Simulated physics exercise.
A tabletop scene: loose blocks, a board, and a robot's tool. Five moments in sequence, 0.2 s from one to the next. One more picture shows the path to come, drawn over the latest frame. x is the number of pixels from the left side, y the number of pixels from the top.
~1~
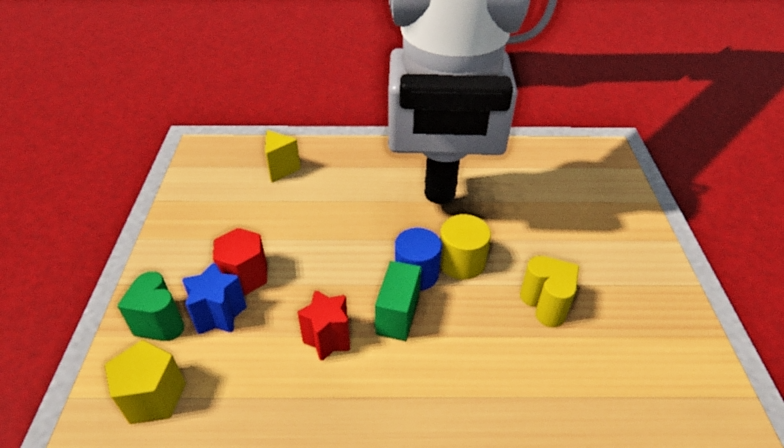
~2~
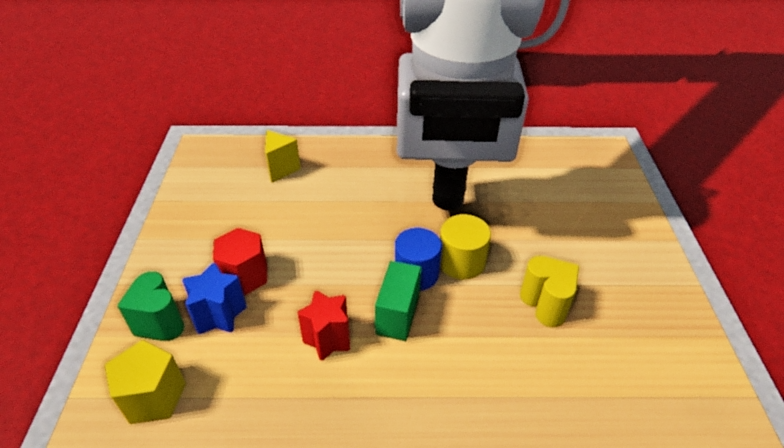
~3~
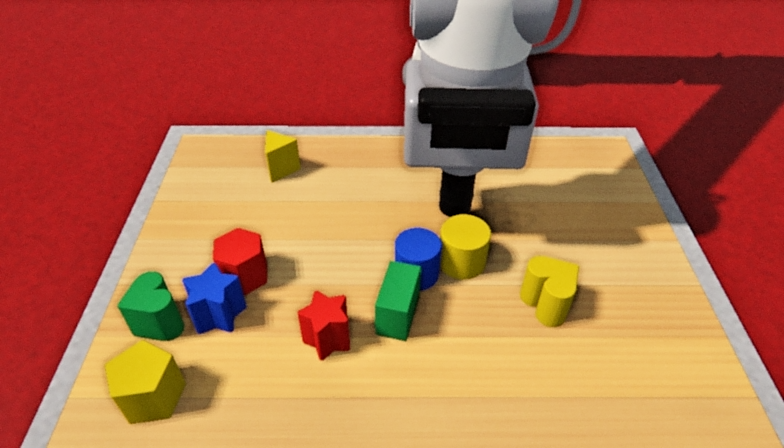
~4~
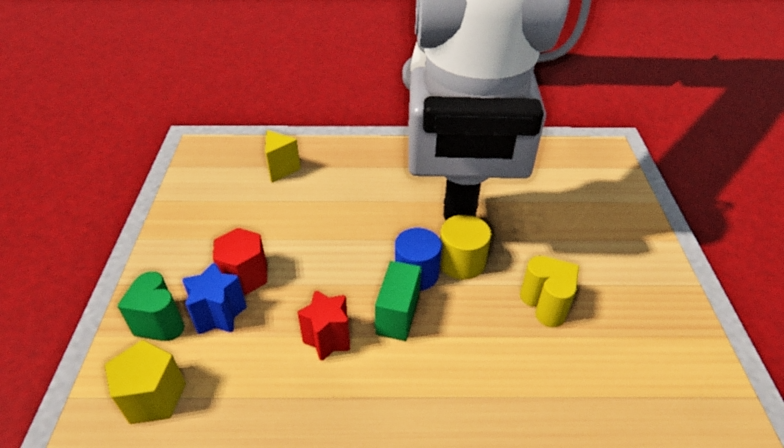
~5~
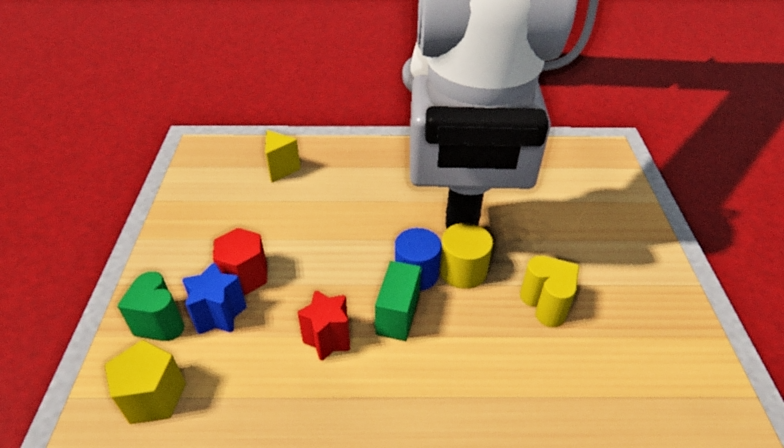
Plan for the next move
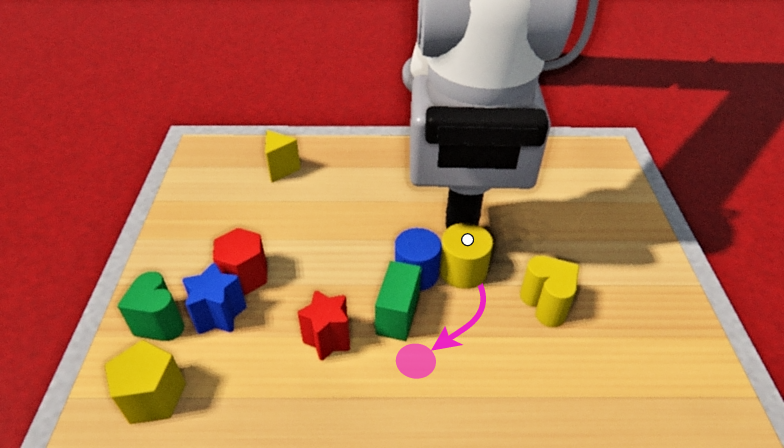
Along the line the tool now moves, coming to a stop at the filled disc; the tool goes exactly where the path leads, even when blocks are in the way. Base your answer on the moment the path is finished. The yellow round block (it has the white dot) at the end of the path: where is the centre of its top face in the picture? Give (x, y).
Top centre: (425, 377).
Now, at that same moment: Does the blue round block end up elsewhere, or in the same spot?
It is left in place.
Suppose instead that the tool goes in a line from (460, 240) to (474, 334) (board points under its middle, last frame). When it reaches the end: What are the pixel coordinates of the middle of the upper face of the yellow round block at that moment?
It ends at (478, 346).
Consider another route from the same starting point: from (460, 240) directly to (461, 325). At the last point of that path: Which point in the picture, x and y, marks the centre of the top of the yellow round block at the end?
At the end it should sit near (482, 335).
The line goes from (460, 240) over (479, 283) and (466, 327) to (416, 361); the dot is on the yellow round block.
What follows on the original path. One third of the way, tool (482, 269); yellow round block (474, 285).
Two thirds of the way, tool (468, 314); yellow round block (453, 334).
At the end, tool (417, 347); green oblong unmoved; blue round block unmoved; yellow round block (425, 377).
